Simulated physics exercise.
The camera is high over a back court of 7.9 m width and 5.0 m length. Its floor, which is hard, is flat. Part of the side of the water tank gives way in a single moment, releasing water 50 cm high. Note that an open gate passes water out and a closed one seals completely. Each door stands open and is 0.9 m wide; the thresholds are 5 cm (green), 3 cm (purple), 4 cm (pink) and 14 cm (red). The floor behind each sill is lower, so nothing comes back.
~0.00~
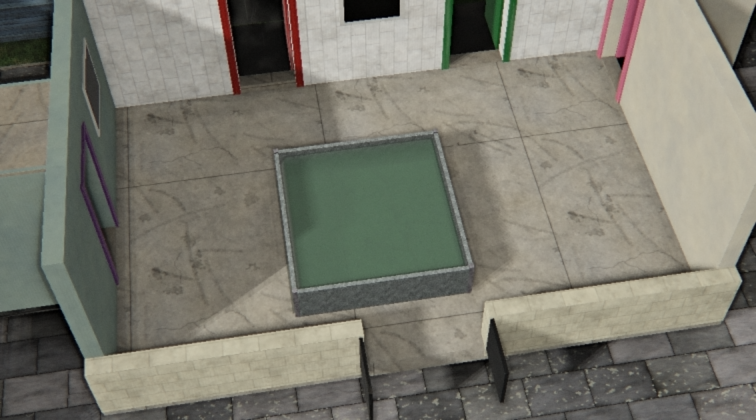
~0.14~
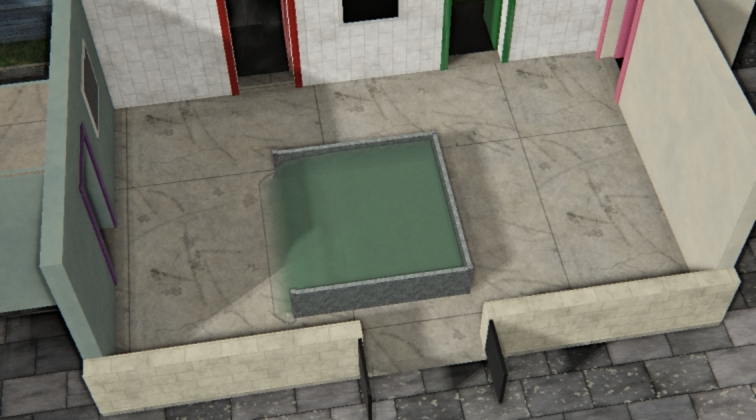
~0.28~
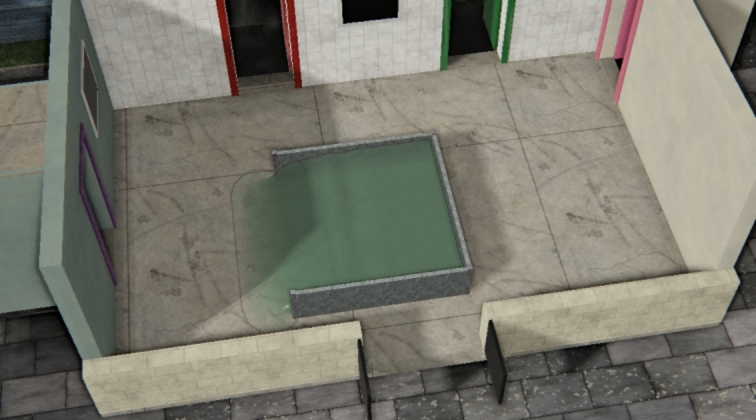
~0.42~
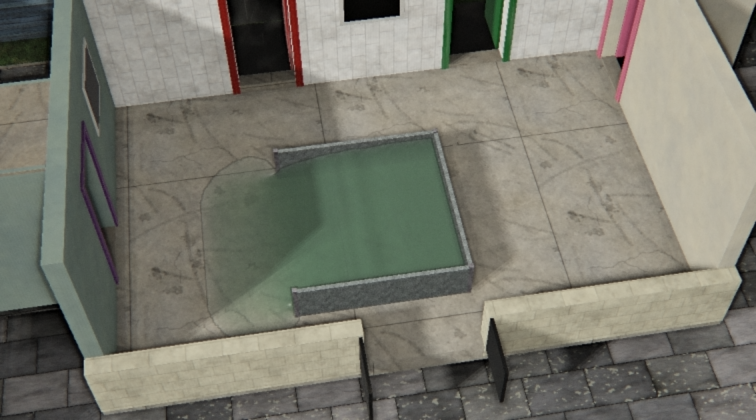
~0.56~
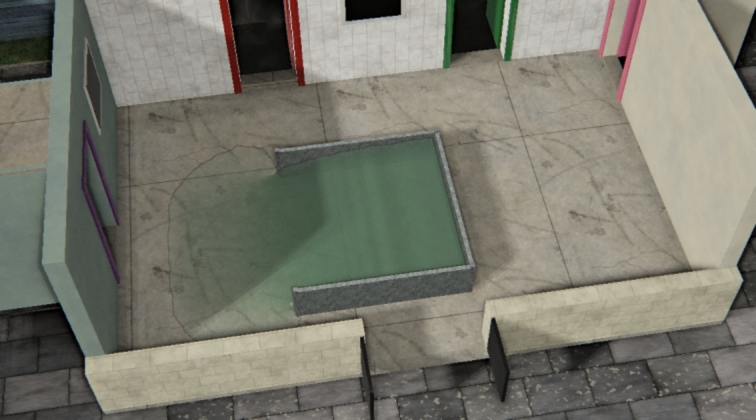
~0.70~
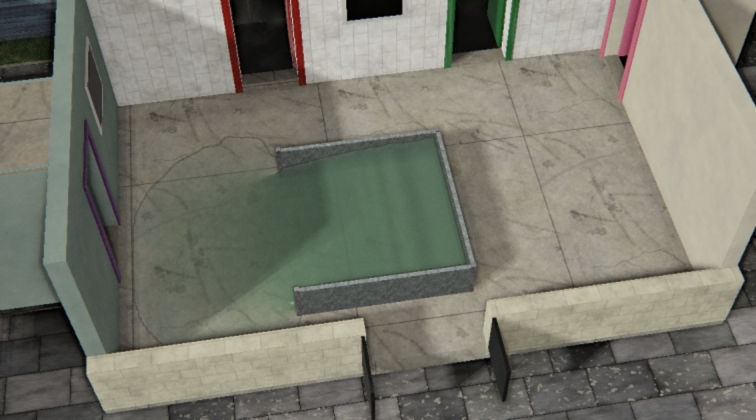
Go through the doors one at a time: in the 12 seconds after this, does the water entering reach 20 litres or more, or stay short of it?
My prediction: The green door never tops the limit; the purple door tops the limit; the pink door tops the limit; the red door never tops the limit.
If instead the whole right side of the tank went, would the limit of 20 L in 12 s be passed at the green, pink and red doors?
Green beyond, pink beyond, red short.
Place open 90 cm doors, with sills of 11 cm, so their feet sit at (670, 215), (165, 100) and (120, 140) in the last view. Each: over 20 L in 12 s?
In that order: Short of it, beyond it, beyond it.
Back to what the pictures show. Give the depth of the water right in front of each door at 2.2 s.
Depths in cm: Green 0, purple 27, pink 0, red 0.
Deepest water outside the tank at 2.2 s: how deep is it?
Max depth: About 36 centimetres.
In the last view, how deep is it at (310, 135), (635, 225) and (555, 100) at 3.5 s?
Taking the spots in order: 0 cm, 0 cm, 0 cm.
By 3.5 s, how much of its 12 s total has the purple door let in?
I'd say close to 65 percent.
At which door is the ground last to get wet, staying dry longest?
The final one is the pink door.
After 1.4 s water covers 30 % of the floor and is deepest (31 cm) near (121, 382); green door not reached, purple door 17 cm at the sill, 62 L in, pink door not reached, red door not reached.
After 2.2 s water covers 30 % of the floor and is deepest (36 cm) near (120, 370); green door not reached, purple door 27 cm at the sill, 211 L in, pink door not reached, red door not reached.
After 3.5 s water covers 35 % of the floor and is deepest (26 cm) near (119, 112); green door not reached, purple door 22 cm at the sill, 439 L in, pink door not reached, red door 5 cm at the sill, 0 L in.
After 7.0 s water covers 80 % of the floor and is deepest (13 cm) near (119, 112); green door 3 cm at the sill, 0 L in, purple door 8 cm at the sill, 631 L in, pink door not reached, red door 10 cm at the sill, 0 L in.
After 12.0 s water covers 95 % of the floor and is deepest (8 cm) near (606, 85); green door 4 cm at the sill, 0 L in, purple door 5 cm at the sill, 683 L in, pink door 8 cm at the sill, 71 L in, red door 5 cm at the sill, 0 L in.
